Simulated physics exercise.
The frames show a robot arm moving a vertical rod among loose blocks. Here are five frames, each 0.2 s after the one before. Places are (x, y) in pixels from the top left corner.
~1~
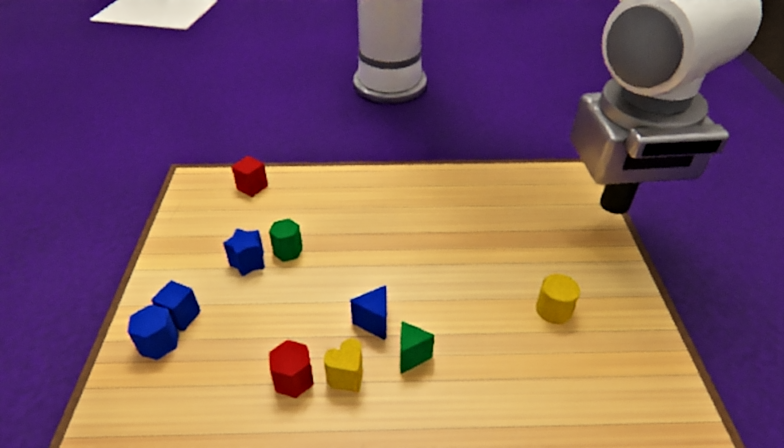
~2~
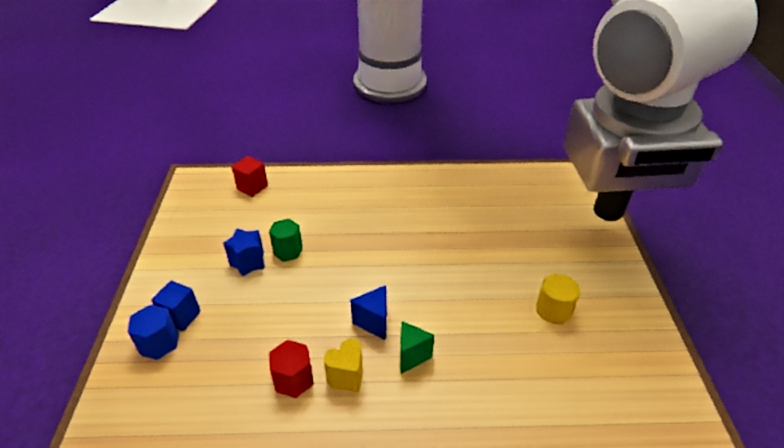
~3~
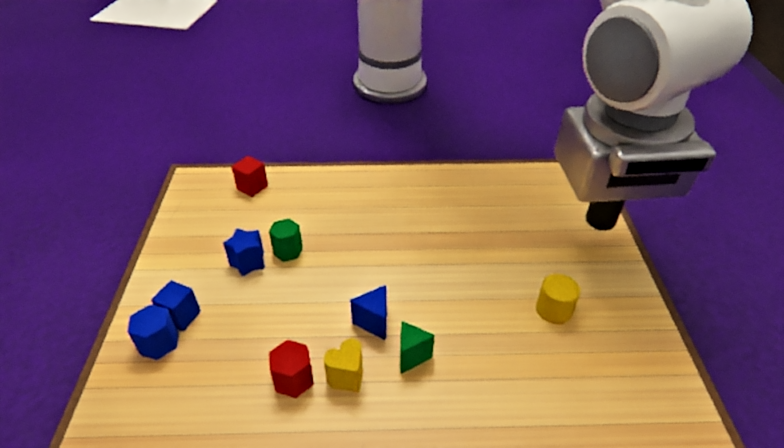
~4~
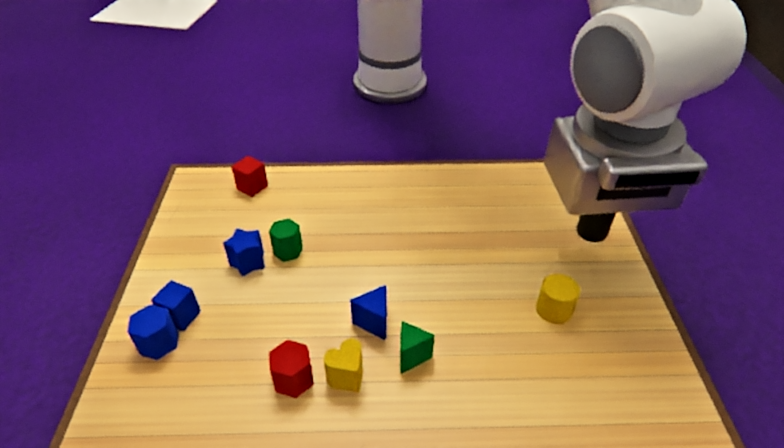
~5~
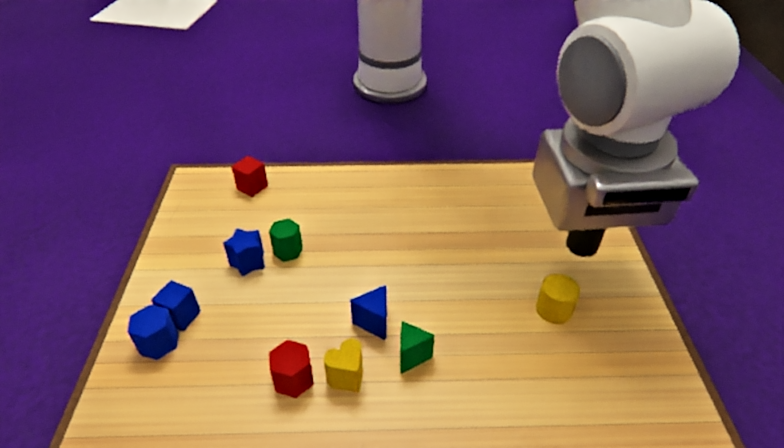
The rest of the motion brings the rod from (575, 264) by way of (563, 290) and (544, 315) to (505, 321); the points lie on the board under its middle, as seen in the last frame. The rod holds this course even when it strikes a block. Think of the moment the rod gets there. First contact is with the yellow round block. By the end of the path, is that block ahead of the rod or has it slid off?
Final position: To the side or behind.
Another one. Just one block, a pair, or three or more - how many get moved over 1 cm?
It will shift just one block.
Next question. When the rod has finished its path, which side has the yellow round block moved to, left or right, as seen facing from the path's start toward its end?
Sideways, to the left.
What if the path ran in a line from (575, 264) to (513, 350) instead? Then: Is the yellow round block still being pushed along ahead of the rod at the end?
No
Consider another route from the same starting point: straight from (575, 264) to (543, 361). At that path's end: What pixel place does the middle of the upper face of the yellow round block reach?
Its top centre lands on (513, 345).
What follows on the original path. One third of the way, rod at (568, 273); yellow round block at (559, 291).
Two thirds of the way, rod at (549, 298); yellow round block at (544, 320).
At the end, rod at (509, 304); yellow round block at (532, 328).
